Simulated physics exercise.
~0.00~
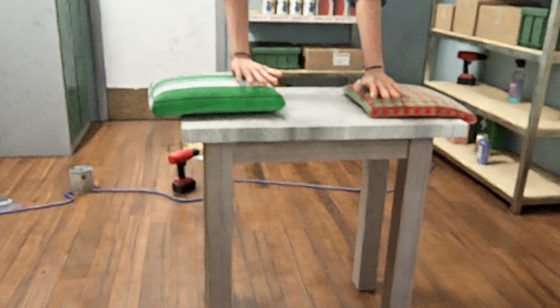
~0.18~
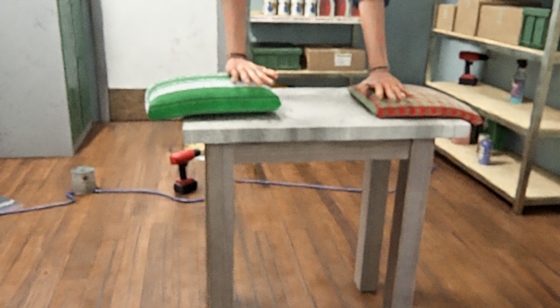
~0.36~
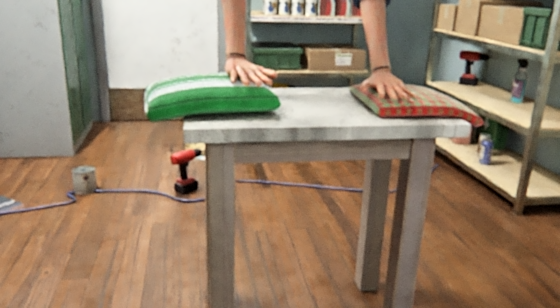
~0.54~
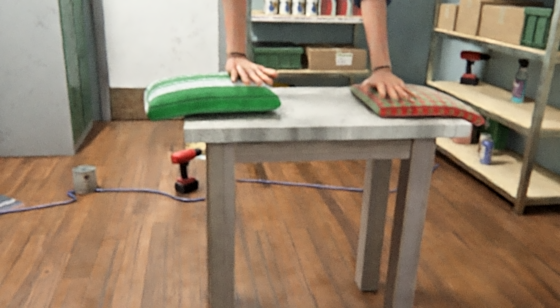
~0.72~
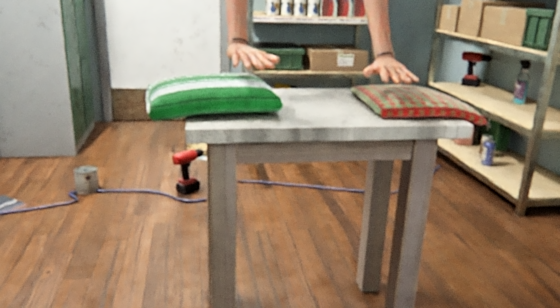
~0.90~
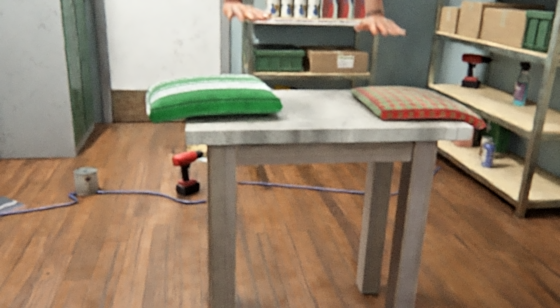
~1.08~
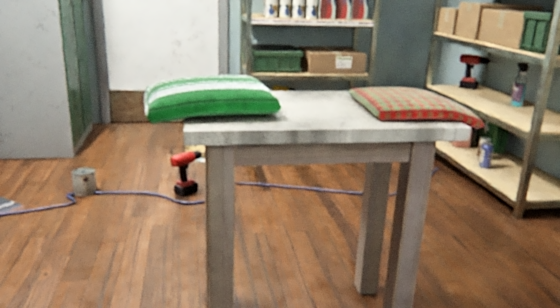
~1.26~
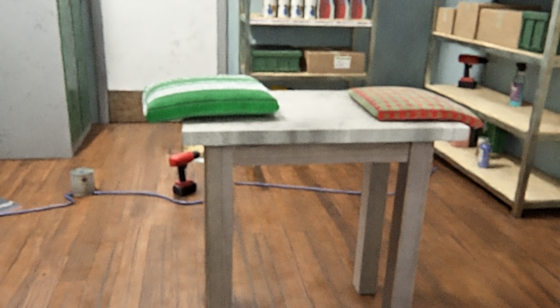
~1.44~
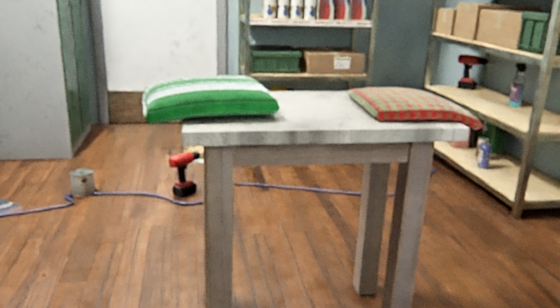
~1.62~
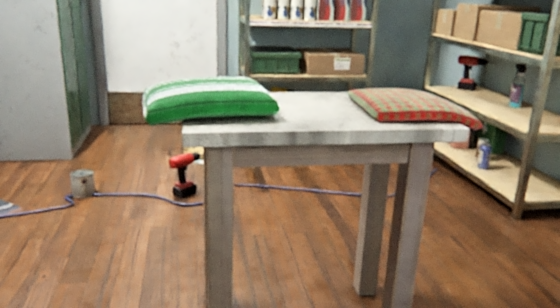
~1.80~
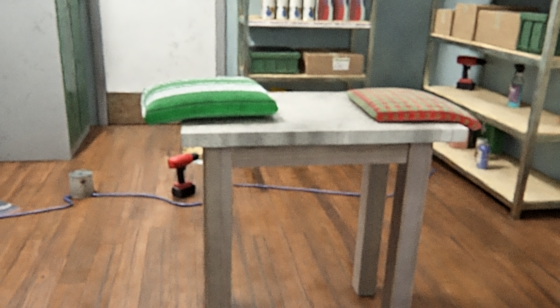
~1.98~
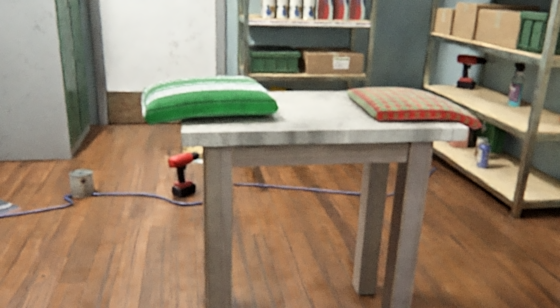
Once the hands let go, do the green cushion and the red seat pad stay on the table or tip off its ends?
Both stay on the table, with the green cushion resting at the left end and the red seat pad at the right.
